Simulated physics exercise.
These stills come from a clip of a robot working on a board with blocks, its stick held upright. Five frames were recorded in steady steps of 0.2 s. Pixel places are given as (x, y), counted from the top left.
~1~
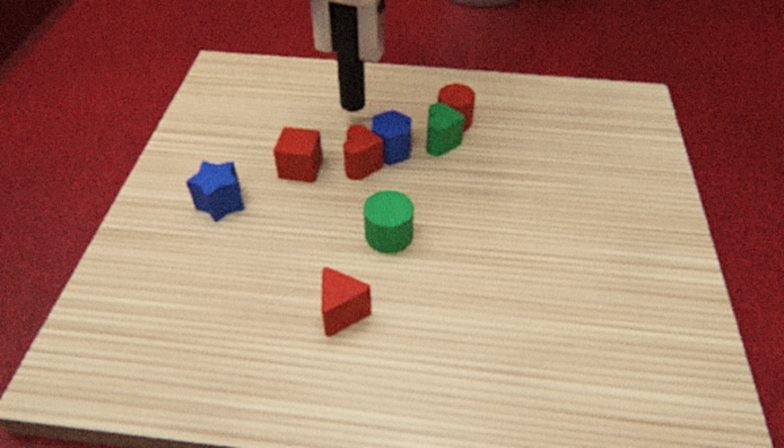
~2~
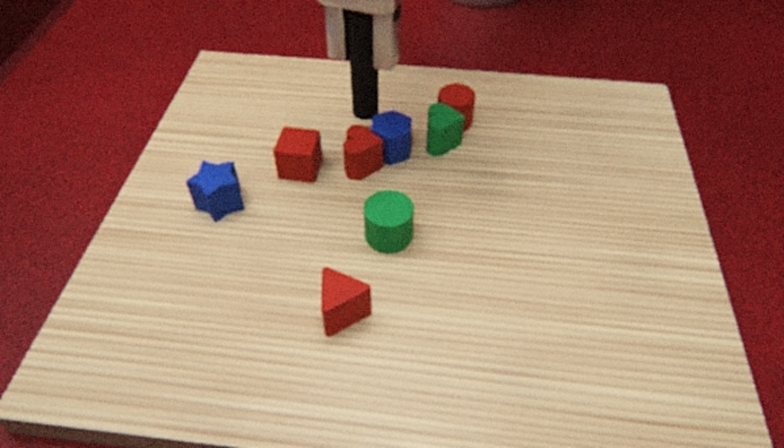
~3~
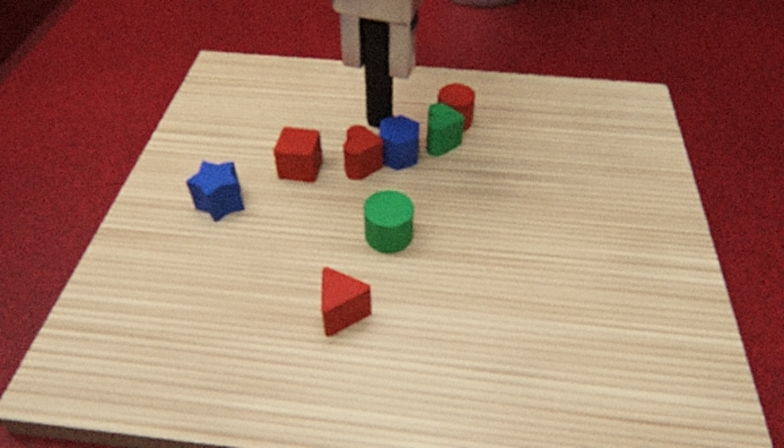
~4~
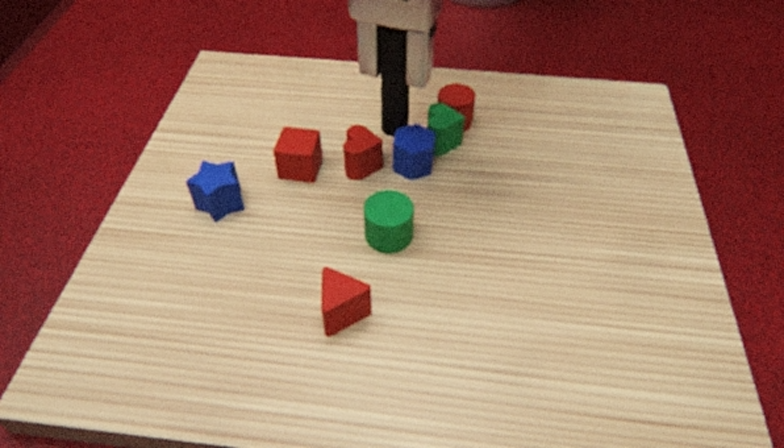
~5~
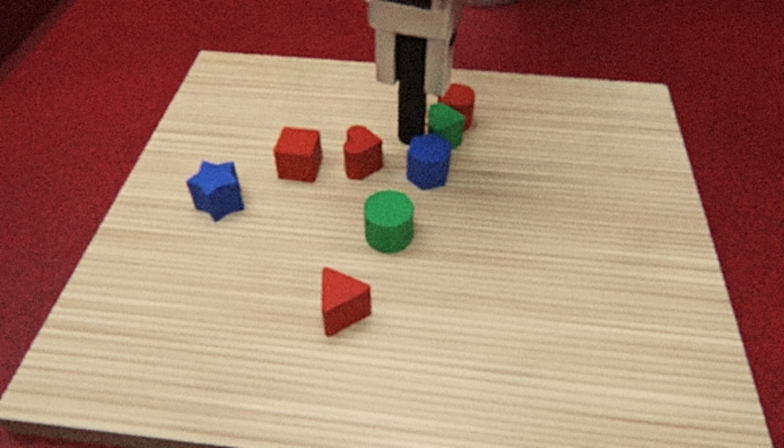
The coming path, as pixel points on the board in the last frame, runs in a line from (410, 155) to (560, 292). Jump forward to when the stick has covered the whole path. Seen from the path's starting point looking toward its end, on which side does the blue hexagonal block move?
Picture yourself facing from the start of the path to its end: The blue hexagonal block moves off to your left.
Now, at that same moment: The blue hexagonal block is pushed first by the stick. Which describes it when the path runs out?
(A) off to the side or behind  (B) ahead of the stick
It's B.
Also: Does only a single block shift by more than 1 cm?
Yes, it checks out.
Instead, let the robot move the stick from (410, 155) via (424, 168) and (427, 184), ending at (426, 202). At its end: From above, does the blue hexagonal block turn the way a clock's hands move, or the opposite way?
It swings round anticlockwise.
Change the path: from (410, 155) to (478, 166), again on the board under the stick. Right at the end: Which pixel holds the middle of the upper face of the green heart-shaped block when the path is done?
It is going to be at (468, 117).
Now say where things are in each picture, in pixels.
Stick's lower end at (353, 104); blue hexagonal block at (392, 123); green heart-shaped block at (443, 115), in the first picture.
Stick at (366, 112); blocks still, in the second picture.
Stick at (380, 121); blue hexagonal block at (400, 128), in the third picture.
Stick at (395, 129); blue hexagonal block at (414, 138), in the fourth picture.
Stick at (411, 137); blue hexagonal block at (430, 147); green heart-shaped block at (443, 115), in the fifth picture.
On the path given first. One third of the way, stick at (455, 178); blue hexagonal block at (480, 189), turned 15° anticlockwise.
Two thirds of the way, stick at (507, 224); blue hexagonal block at (542, 234), turned 35° anticlockwise.
At the end, stick at (567, 275); blue hexagonal block at (613, 279), turned 65° anticlockwise; green heart-shaped block still.
